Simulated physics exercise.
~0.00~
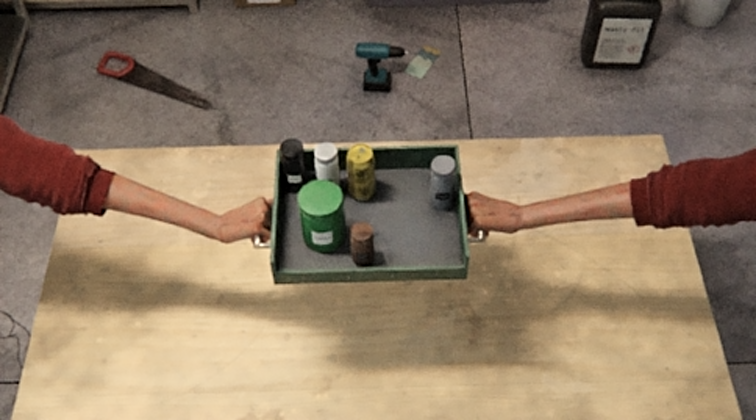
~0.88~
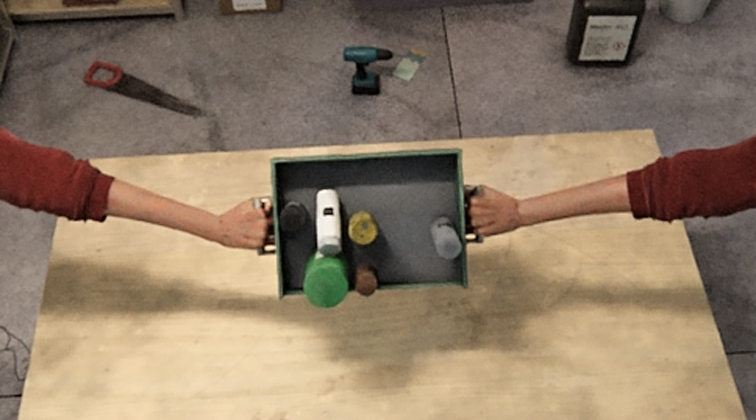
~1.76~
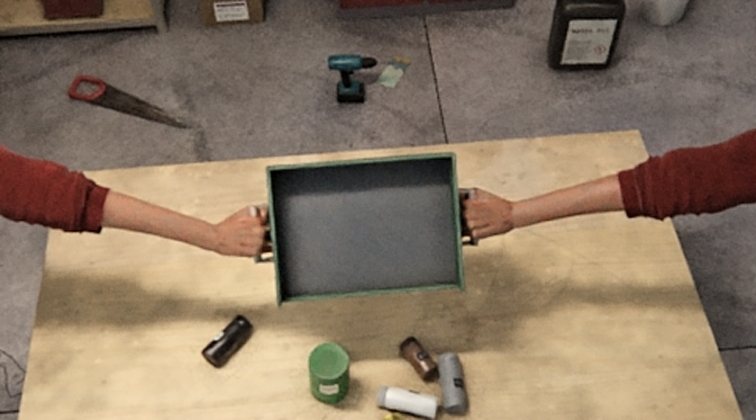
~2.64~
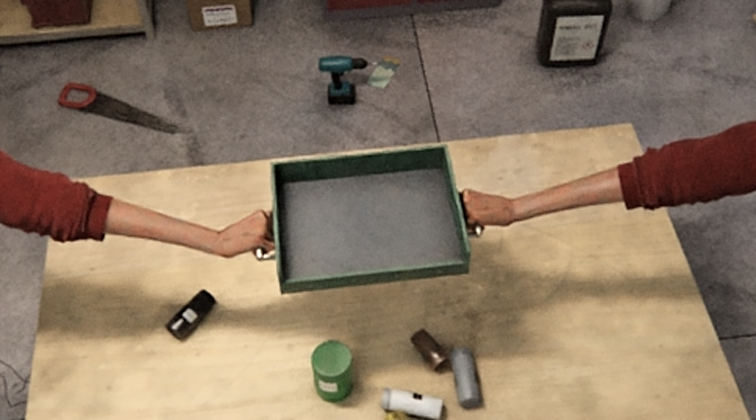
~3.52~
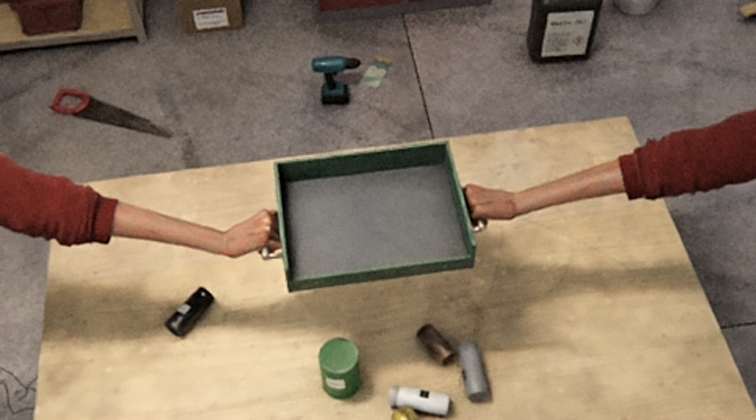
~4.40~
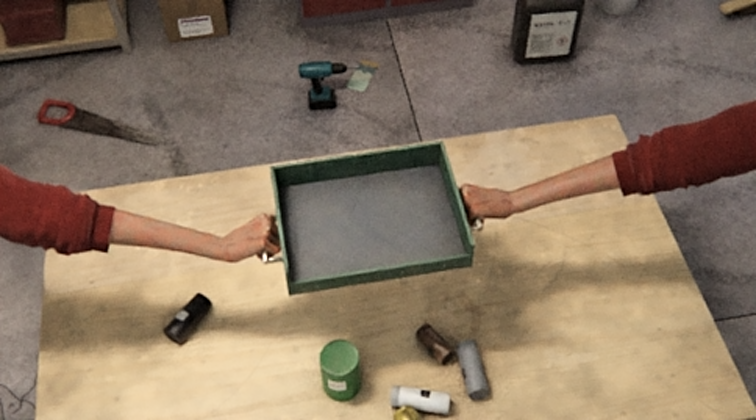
Above a pale wooden table in a workshop, two hands hold a green crate of jars and shakers and tip its near side steeply down, spilling everything onto the tabletop, then tilt it back toward level, leaving the crate empty and six containers scattered below it.
